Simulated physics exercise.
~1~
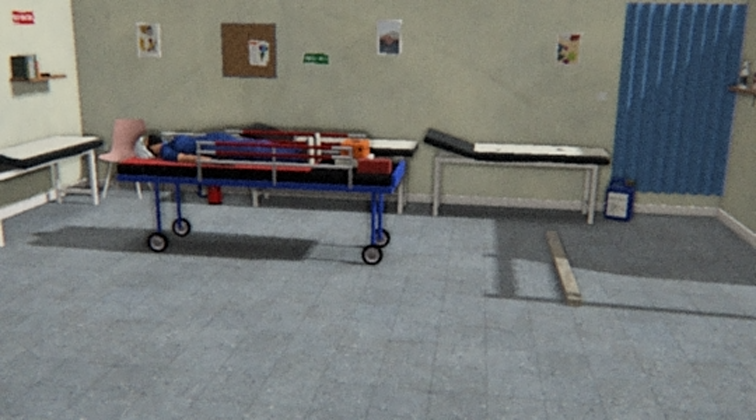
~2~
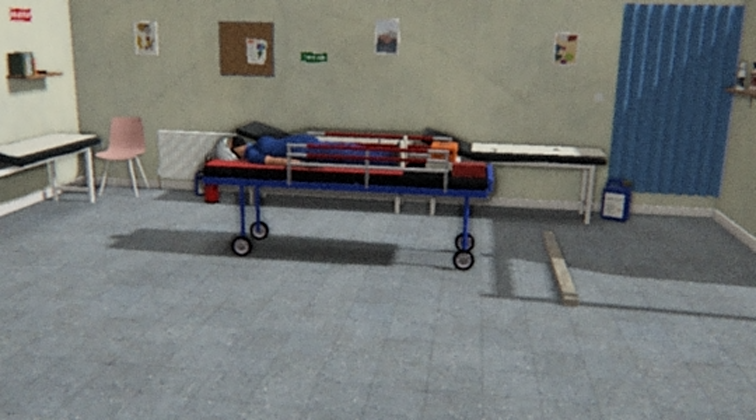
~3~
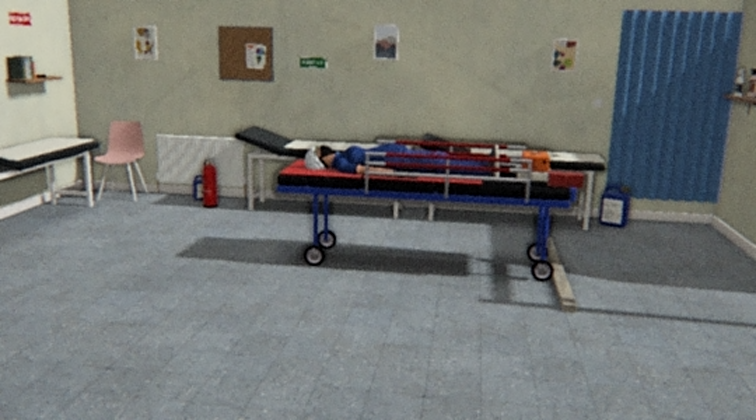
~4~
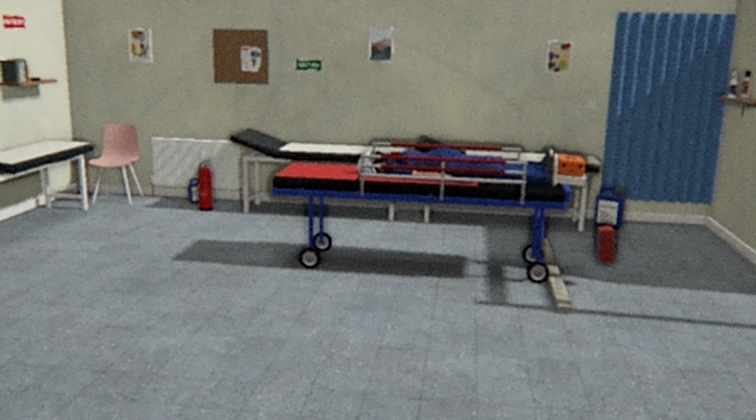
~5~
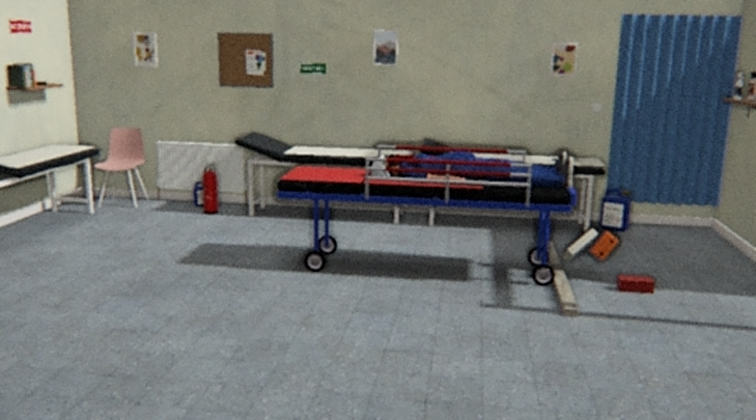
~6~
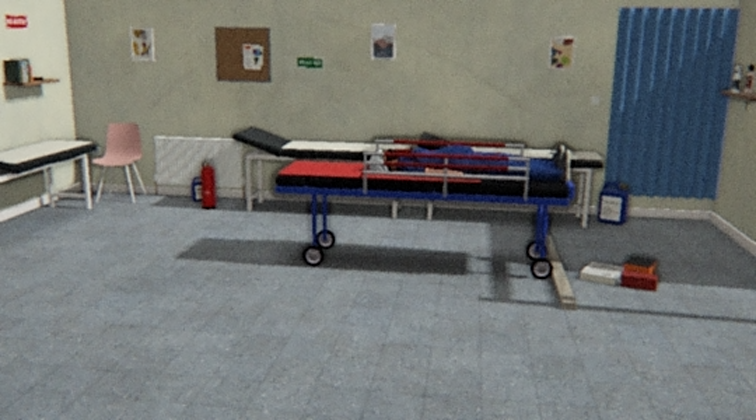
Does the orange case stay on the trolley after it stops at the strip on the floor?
No, the orange case slides off the right end and finishes on the floor beside the red box and the white folder.
